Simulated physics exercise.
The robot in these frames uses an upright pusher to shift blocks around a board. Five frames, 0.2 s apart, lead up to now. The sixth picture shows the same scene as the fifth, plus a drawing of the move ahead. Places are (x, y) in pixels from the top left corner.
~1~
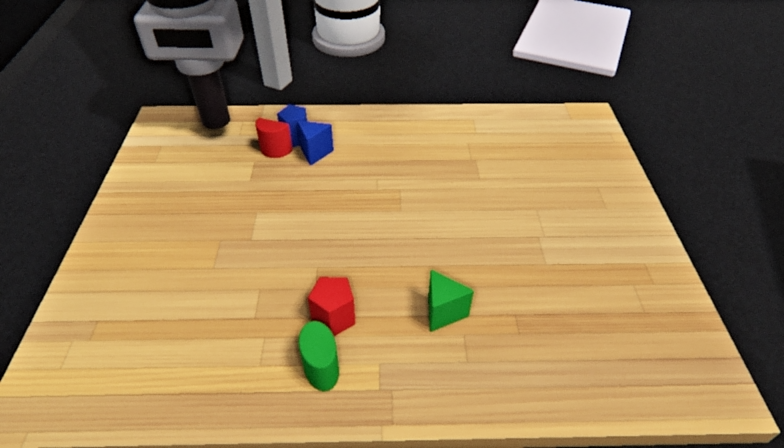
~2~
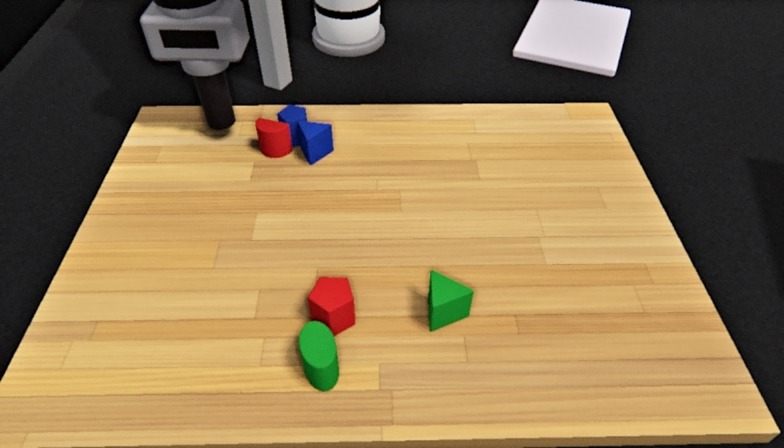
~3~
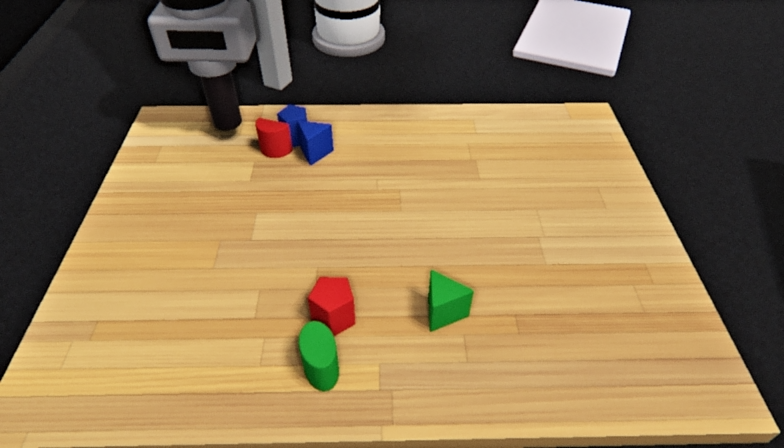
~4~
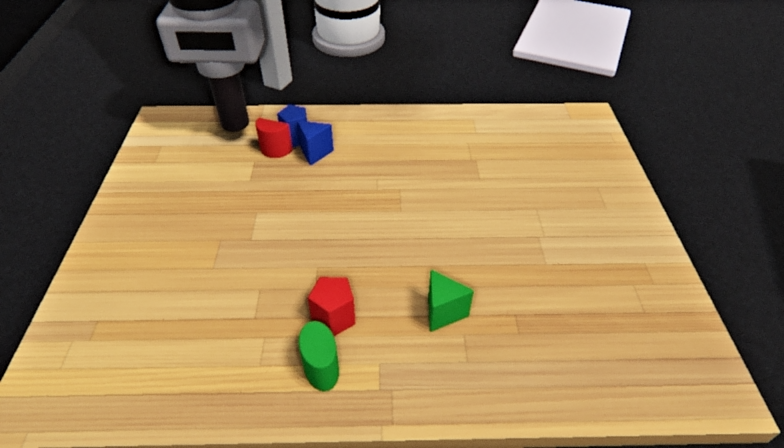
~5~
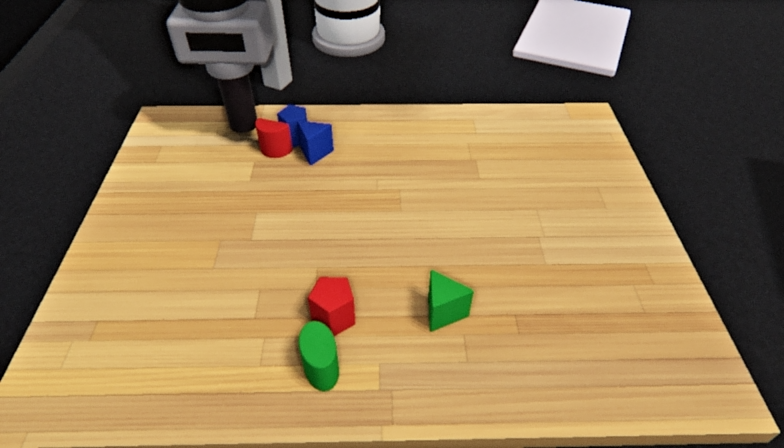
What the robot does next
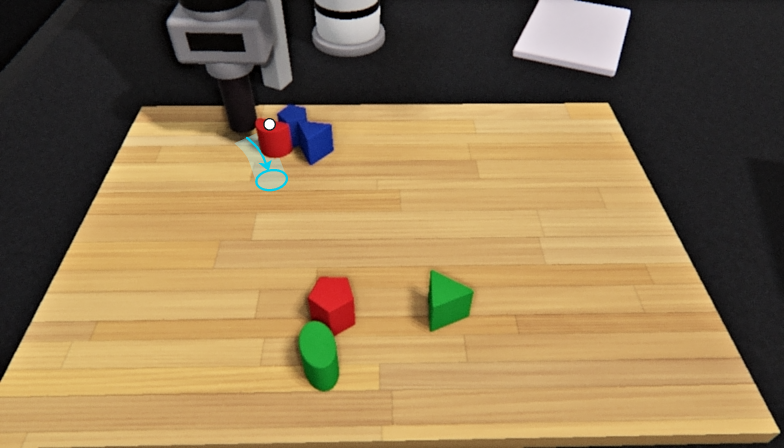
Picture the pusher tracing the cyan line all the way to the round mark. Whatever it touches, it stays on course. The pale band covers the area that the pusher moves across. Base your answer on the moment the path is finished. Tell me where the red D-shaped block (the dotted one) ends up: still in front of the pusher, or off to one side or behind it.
It will get left beside or behind the pusher.
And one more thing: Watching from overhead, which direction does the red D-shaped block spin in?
Verdict: Counterclockwise.
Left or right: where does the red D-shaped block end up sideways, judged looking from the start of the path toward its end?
Well, taking the path from its start to its end as straight ahead, the red D-shaped block moves to the left.
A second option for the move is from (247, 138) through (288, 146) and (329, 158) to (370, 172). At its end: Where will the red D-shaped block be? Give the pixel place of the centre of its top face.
It will likely be found at (310, 147).
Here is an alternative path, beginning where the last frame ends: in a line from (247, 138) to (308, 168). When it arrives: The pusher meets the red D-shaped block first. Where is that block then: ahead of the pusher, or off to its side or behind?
I predict the pusher still has it in front.
Path on the board, from (247, 138) over (263, 157) to (272, 180); the dot is on the red D-shaped block.
The first path, step by step. Halfway along, pusher at (260, 144); red D-shaped block at (288, 137), turned 20° anticlockwise; blue triangular piece at (316, 128).
At the end, pusher at (269, 167); red D-shaped block at (298, 146), turned 90° anticlockwise; blue pentagon in place; blue triangular piece at (318, 128), turned 15° anticlockwise.
